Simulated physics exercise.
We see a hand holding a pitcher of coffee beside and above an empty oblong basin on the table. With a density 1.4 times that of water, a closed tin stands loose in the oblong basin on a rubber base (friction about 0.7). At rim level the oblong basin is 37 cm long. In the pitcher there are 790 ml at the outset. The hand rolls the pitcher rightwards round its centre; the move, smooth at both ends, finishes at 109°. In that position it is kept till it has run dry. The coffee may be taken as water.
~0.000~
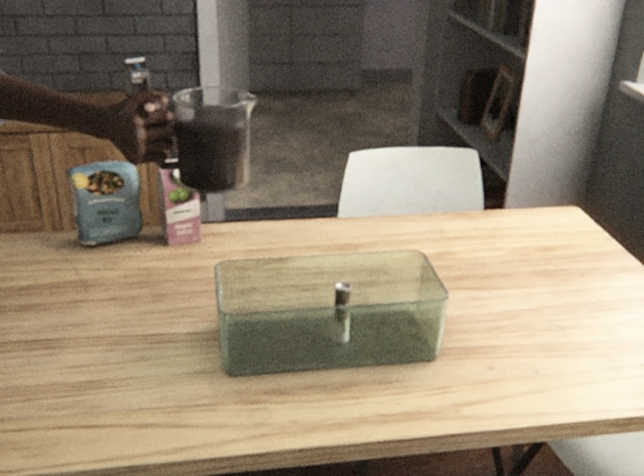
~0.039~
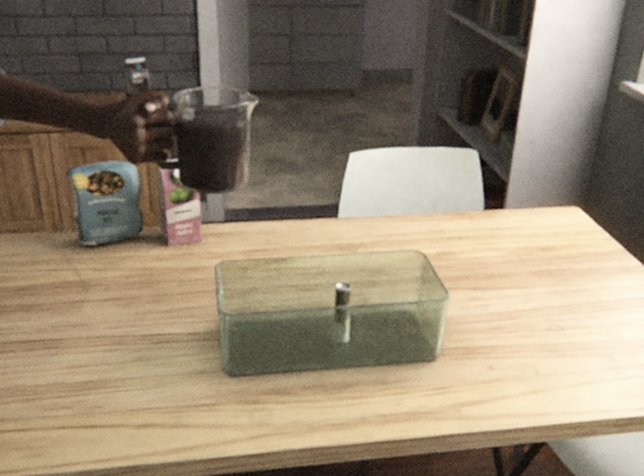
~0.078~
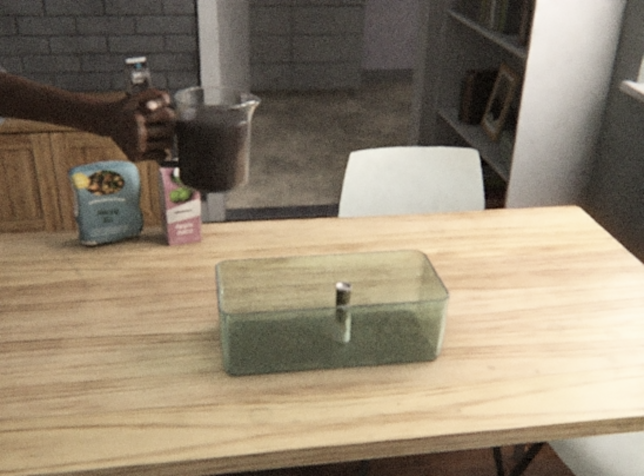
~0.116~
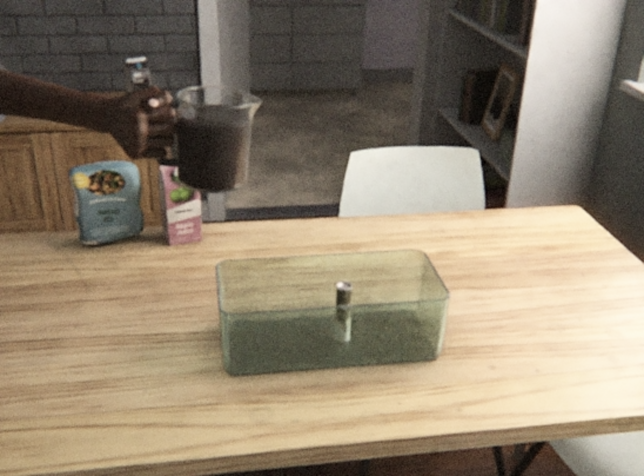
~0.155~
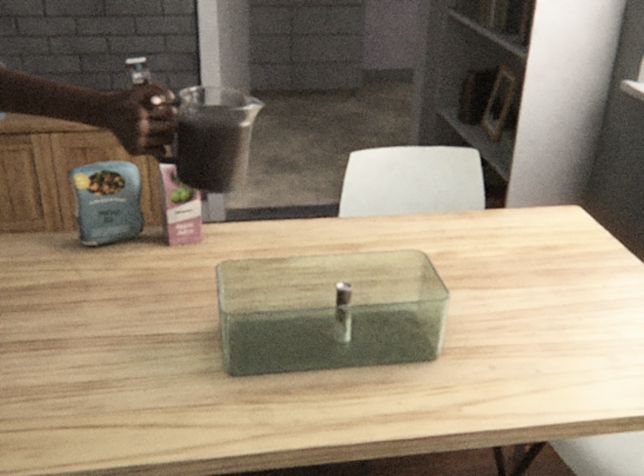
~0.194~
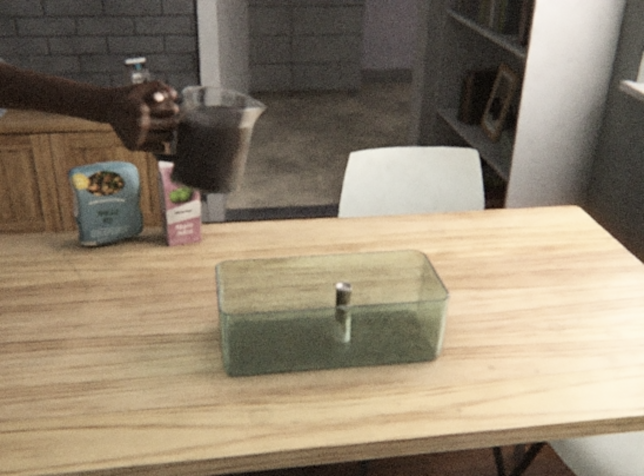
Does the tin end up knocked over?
It is upset.
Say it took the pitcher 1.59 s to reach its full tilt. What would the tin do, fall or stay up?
The tin topples.
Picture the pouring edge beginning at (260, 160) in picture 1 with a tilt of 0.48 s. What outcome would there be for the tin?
After that, the tin stays vertical.
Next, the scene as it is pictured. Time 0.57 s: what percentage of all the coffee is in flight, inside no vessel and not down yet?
Around 16 in a hundred.
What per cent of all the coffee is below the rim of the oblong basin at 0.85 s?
Close to 34 in a hundred.
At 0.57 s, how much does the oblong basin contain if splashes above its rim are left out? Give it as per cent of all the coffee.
About 0 per cent.
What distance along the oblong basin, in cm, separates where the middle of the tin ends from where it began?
It finishes around 10.0 cm from where it began.
Then, 0.57 s in, the tilt is 71° and 84 per cent is still to pour; the tin stands where it began.
Then, 0.85 s in, the tilt is 106° and 28 per cent is still to pour; the tin stands 2 cm from where it began.
Then, 1.14 s in, the tilt is 109° and 2 per cent is still to pour; the tin lies on its side.
Then, 1.46 s in, the tilt is 109° and 0 per cent is still to pour; the tin lies on its side.
Finally, the tin lies on its side.
